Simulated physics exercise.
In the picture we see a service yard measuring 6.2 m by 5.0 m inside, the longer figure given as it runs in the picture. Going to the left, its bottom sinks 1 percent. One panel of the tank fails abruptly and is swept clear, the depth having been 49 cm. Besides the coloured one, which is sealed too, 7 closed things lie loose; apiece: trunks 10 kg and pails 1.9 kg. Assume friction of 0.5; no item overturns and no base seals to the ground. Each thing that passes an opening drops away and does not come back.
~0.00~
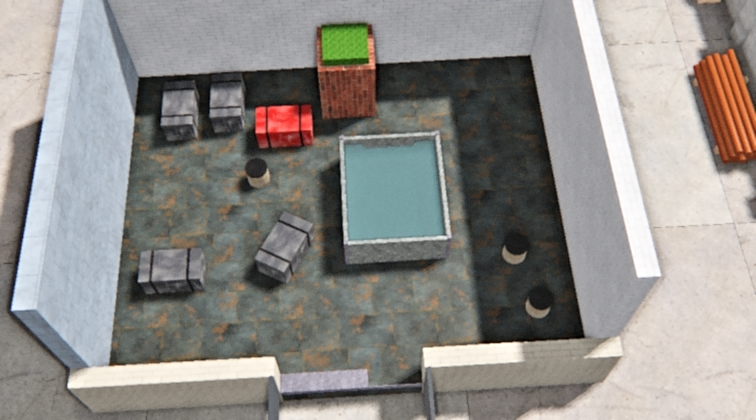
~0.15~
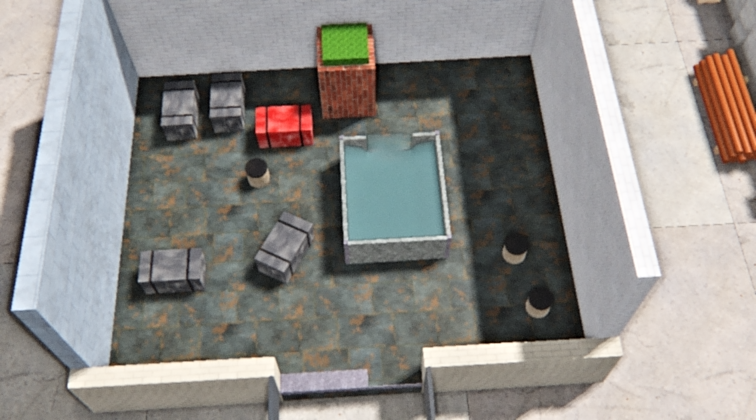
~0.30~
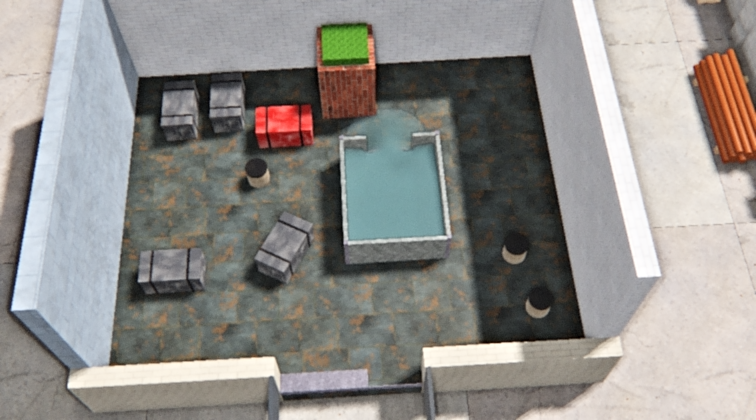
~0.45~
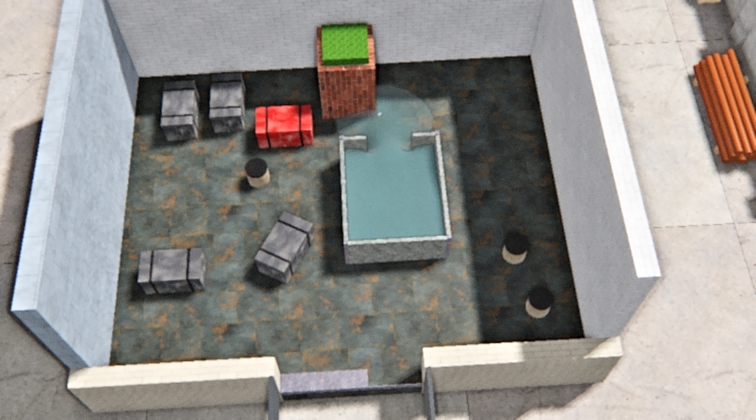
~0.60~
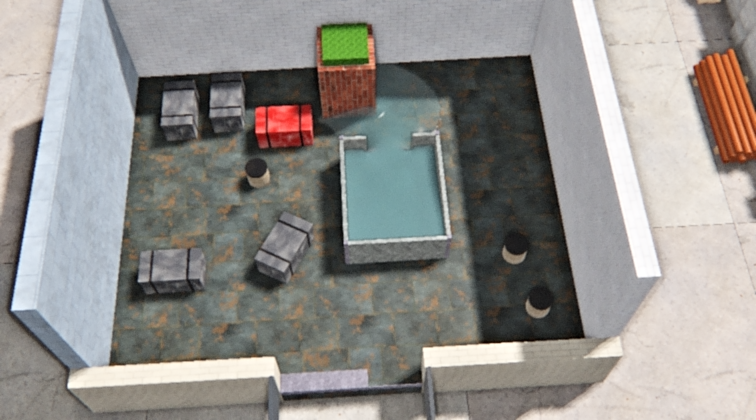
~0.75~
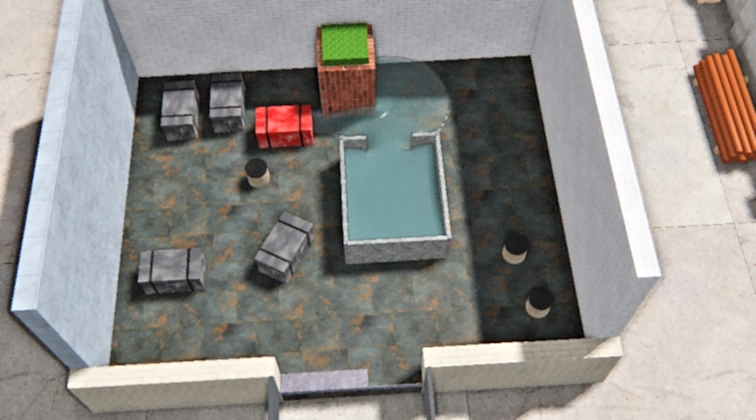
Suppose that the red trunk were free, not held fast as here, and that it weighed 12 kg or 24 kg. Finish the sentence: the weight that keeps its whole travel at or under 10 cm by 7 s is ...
The weight is neither of them.
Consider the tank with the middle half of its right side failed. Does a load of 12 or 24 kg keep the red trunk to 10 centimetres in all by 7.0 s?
In that case the lower weight is enough.
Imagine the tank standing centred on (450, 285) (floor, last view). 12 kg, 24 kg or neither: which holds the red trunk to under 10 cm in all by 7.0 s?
In that case only the heavier mass works.
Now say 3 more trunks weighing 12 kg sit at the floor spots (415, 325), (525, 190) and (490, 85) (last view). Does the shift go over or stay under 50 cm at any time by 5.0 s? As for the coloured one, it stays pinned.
Results, in sequence: Not exceeded / exceeded / exceeded.
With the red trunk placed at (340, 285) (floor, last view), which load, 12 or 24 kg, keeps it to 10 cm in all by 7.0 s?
Going by the scene, the lighter weight suffices.
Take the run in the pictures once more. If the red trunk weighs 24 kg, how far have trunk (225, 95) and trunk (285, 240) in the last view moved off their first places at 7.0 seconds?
So the first is off by 80 centimetres, the second by 0 centimetres.
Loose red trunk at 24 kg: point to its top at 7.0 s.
Roughly at (247, 123) in the last view.
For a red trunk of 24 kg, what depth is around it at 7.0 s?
Around 2 cm.
After 1.4 s the red trunk would be 26 cm from its start with 12 kg and 5 cm from its start with 24 kg; 4 cm of water round it then.
After 3.1 s the red trunk would be 132 cm from its start with 12 kg and 53 cm from its start with 24 kg; 3 cm of water round it then.
After 4.9 s the red trunk would be 204 cm from its start with 12 kg and 53 cm from its start with 24 kg; 2 cm of water round it then.
After 7.0 s the red trunk would be 266 cm from its start with 12 kg and 53 cm from its start with 24 kg; 2 cm of water round it then.
